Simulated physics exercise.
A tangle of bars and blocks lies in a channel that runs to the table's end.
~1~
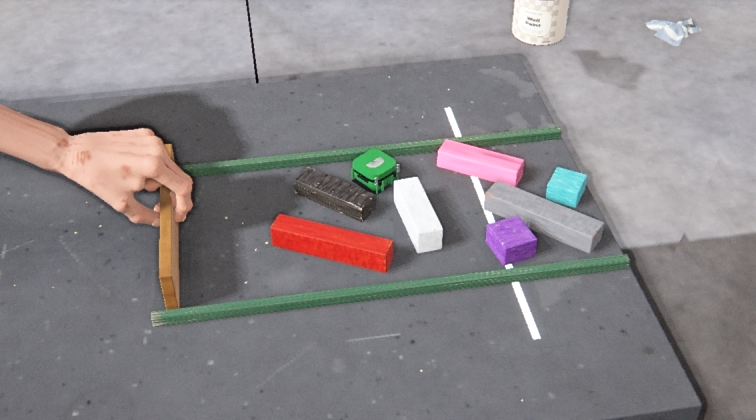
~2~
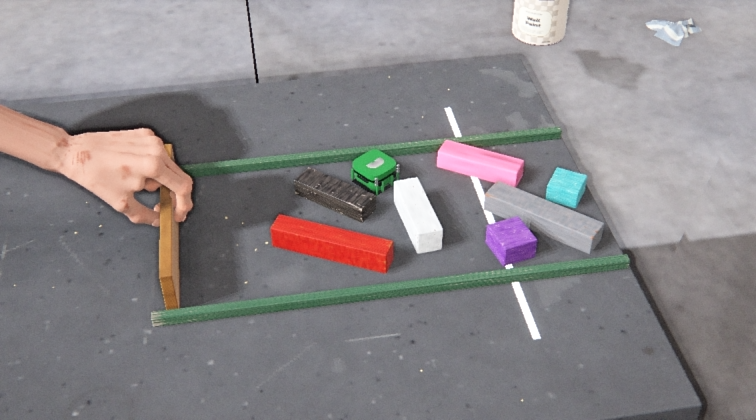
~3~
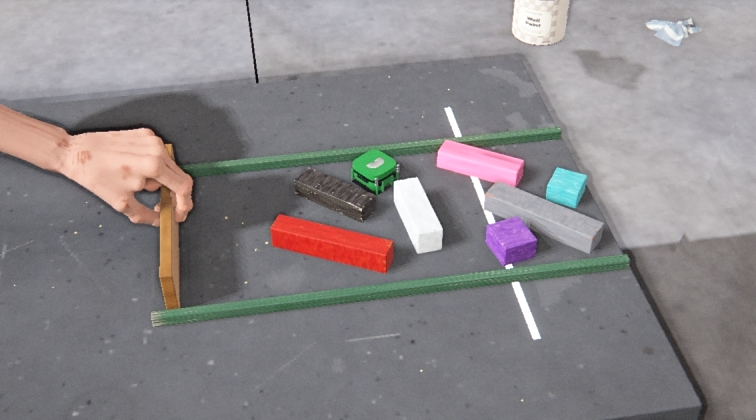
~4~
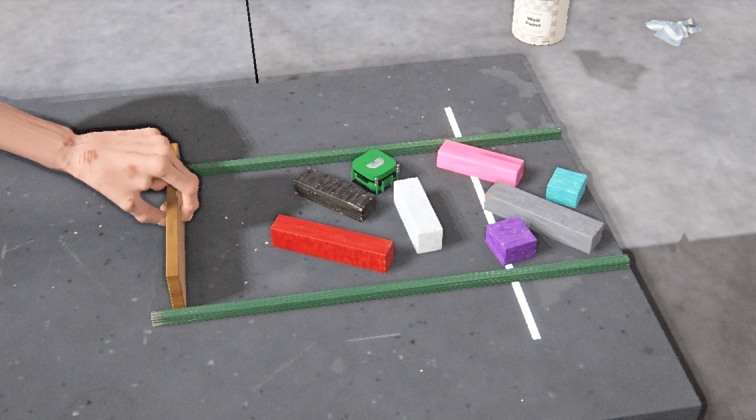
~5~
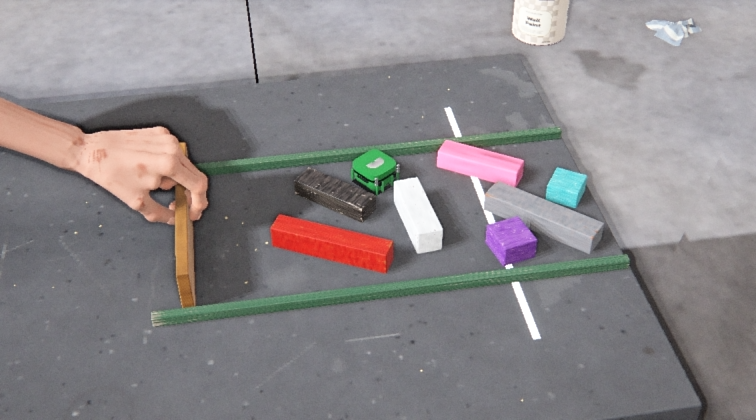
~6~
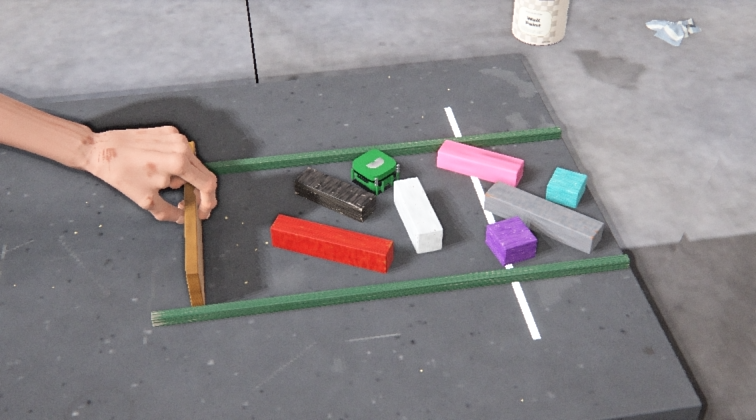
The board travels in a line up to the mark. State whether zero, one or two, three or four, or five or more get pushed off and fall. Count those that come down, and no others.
Result: One or two pushed off and fallen.
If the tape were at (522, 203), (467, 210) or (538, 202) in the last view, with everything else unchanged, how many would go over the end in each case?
4, 0, 4.
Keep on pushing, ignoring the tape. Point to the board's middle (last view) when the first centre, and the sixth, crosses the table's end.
At (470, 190) for the first, at (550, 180) for the sixth.
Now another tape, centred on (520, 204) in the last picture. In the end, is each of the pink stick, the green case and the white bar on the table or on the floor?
Taking each: The pink stick topples, the green case holds its spot, the white bar holds its spot.
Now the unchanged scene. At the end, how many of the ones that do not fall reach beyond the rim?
The figure is 2.
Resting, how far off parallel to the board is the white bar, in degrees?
Roughly 20°.
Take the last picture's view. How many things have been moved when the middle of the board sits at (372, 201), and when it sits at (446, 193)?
At the first place 4, at the second 8.
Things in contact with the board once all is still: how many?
That would be 2 of them.
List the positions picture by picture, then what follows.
In the first picture, turquoise block (566, 188); grey bar (543, 216); pink stick (480, 163); board (169, 224); tape (486, 207).
In the second picture, grey bar (543, 216); purple block (511, 241).
In the third picture, pink stick (480, 164); white bar (417, 214).
In the fourth picture, turquoise block (566, 188); black bar (335, 195).
In the fifth picture, grey bar (543, 216); red bar (332, 244).
In the sixth picture, turquoise block (566, 188); grey bar (543, 216); pink stick (480, 164); board (193, 221); tape (486, 207).
Soon after, none off yet; turquoise block at rest near (566, 188); grey bar at rest near (543, 216); pink stick at rest near (480, 164).
At rest, the number that fall off is one or two; fallen, grey bar and turquoise block.
